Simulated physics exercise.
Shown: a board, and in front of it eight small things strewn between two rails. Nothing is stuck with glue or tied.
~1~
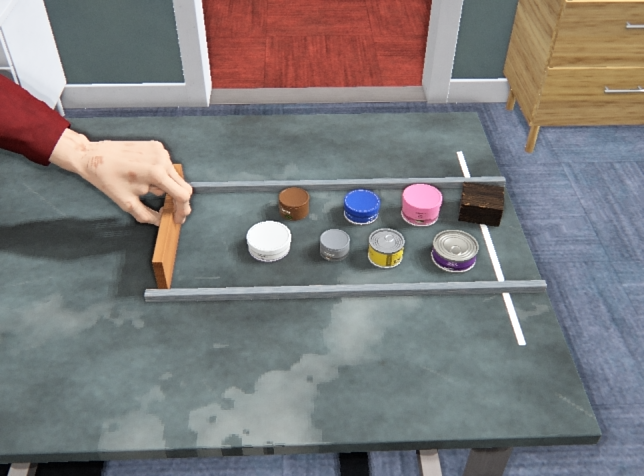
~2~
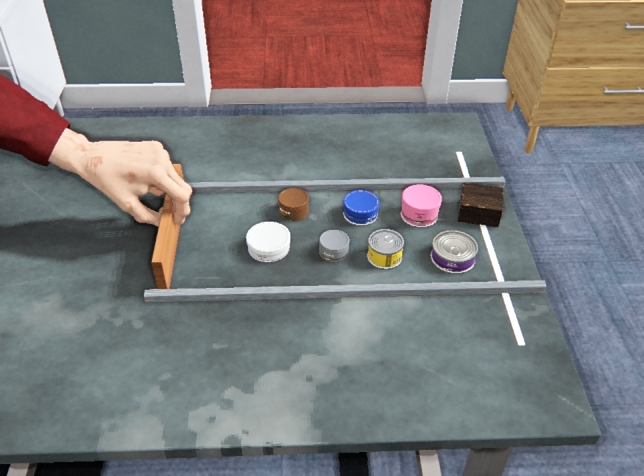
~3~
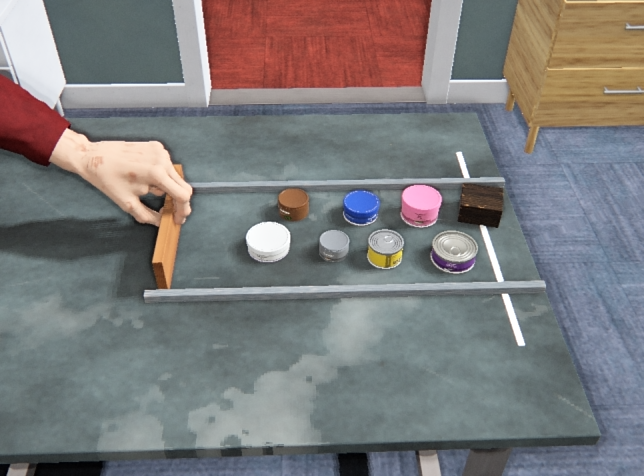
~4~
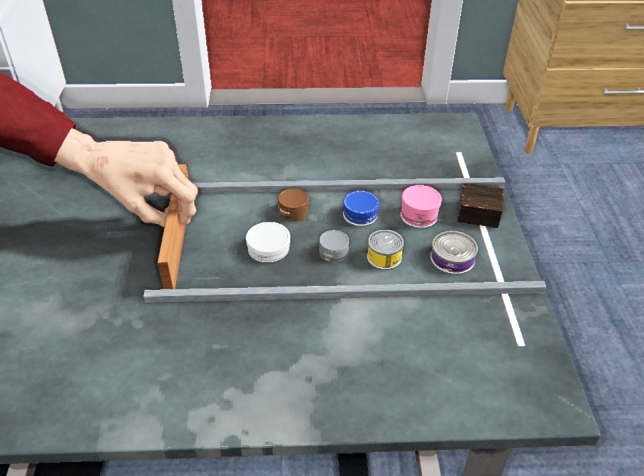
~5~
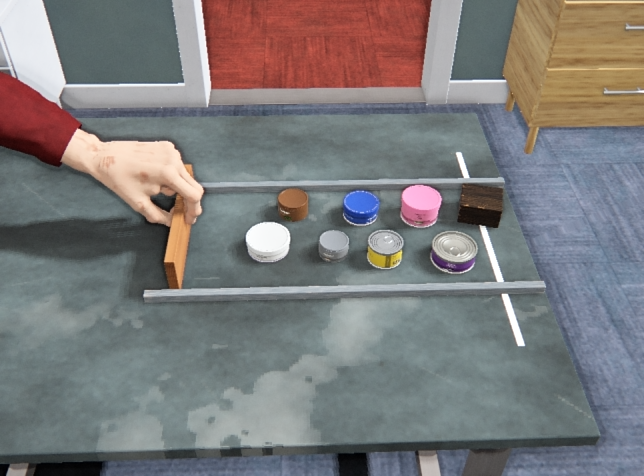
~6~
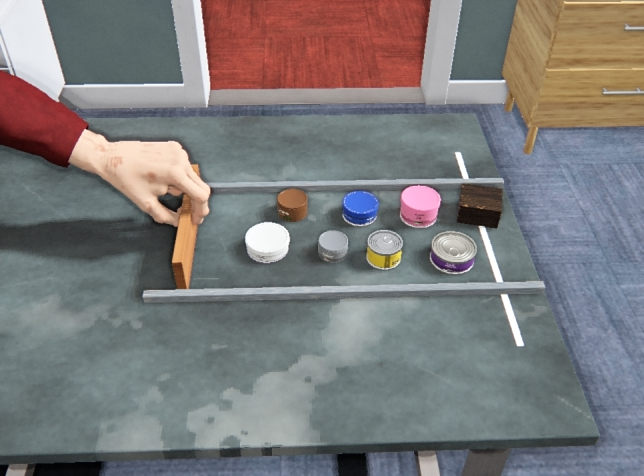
On a dark tabletop, a hand in a red sleeve held an upright wooden board behind eight small items between two rails, then slid it slightly right while the items stayed still.
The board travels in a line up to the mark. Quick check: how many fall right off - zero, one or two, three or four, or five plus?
Three or four.
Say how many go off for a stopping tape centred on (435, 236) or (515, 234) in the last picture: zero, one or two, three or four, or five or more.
One or two; five or more.
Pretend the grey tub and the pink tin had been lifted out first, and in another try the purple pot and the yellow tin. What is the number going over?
First 2, then 2.
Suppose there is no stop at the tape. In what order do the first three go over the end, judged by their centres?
Black block, pink tin, purple pot.
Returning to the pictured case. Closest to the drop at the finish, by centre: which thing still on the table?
Grey tub.
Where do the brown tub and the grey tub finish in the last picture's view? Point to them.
The brown tub stops around (488, 191); the grey tub around (519, 248).
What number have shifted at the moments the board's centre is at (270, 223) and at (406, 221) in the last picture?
Tally at point one: 1; at point two: 8.
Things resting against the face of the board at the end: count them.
Tally at the end: 3.
Soon after, none off yet; black block at rest near (480, 205); purple pot at rest near (453, 253); pink tin at rest near (420, 207).
Then, none off yet; black block at rest near (481, 205); purple pot at rest near (461, 253); pink tin moved a little near (441, 209).
Further on, none off yet; black block moved about its own width near (519, 205); purple pot moved about its own width near (502, 265); pink tin moved well along near (497, 222).
At rest, the number that fall off is three or four; fallen, blue tin, pink tin, purple pot and black block.
